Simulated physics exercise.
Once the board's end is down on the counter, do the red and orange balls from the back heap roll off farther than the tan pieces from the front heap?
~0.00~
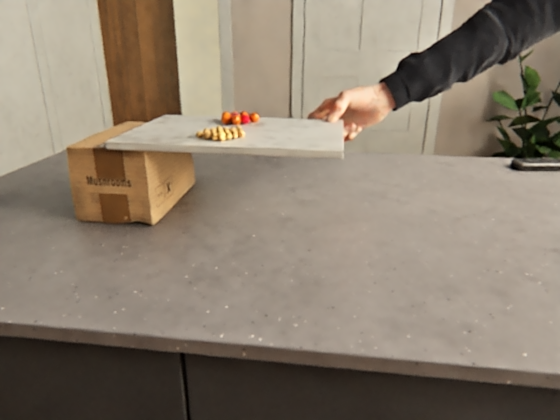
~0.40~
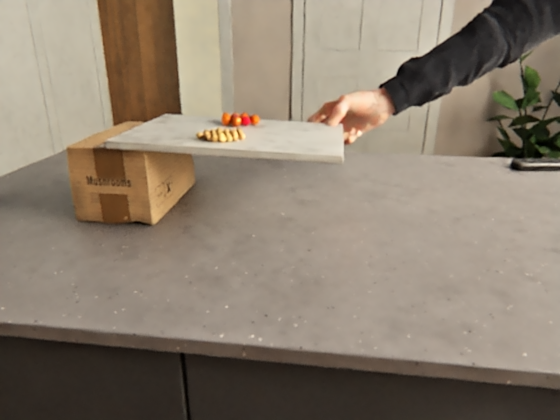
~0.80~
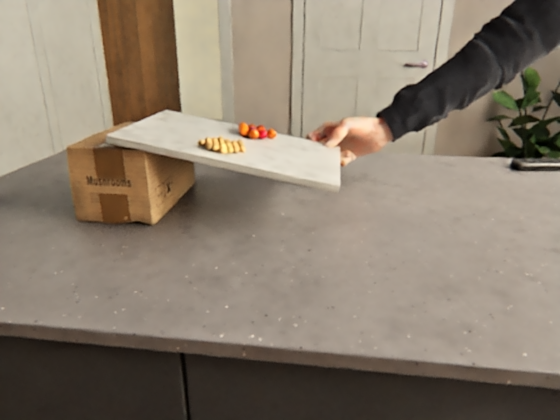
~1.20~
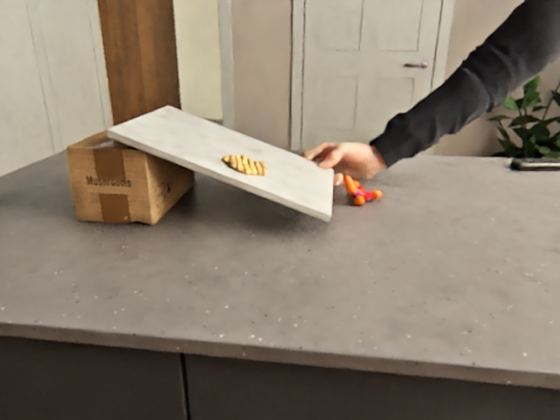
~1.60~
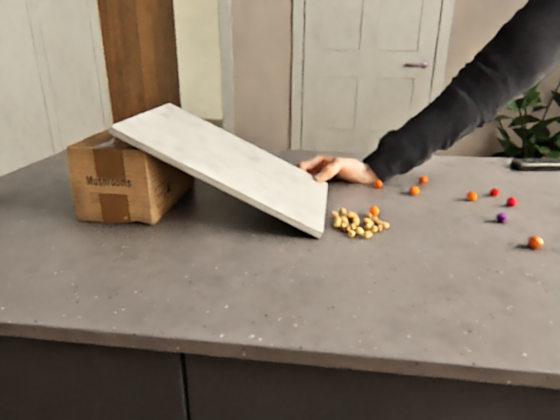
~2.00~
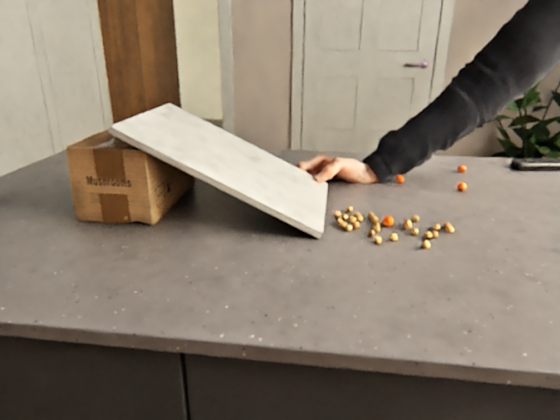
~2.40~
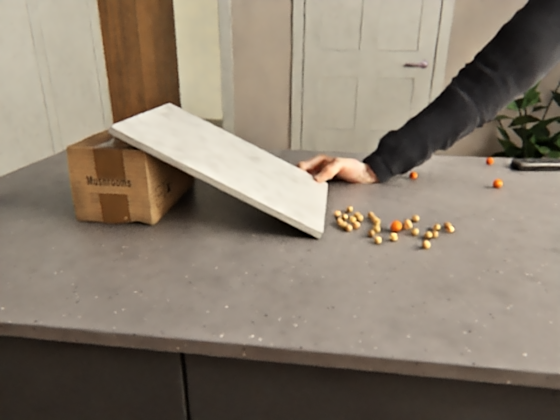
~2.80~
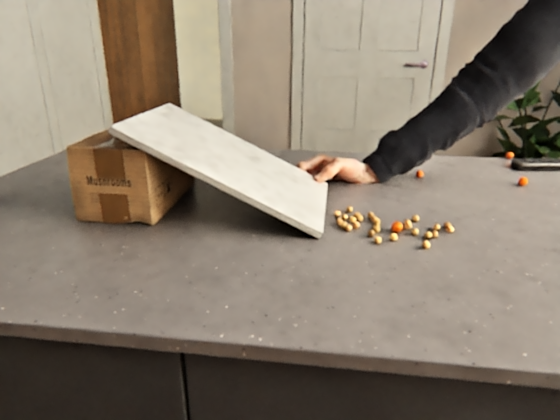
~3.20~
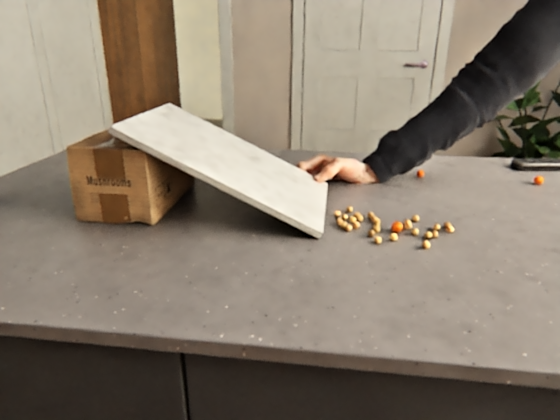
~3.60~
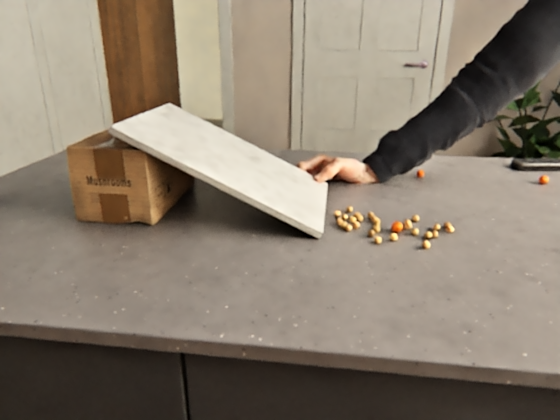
Yes, the back heap of red and orange balls goes farther, with most of them rolling well away or out of sight. The tan pieces stop close to the lower end of the board.
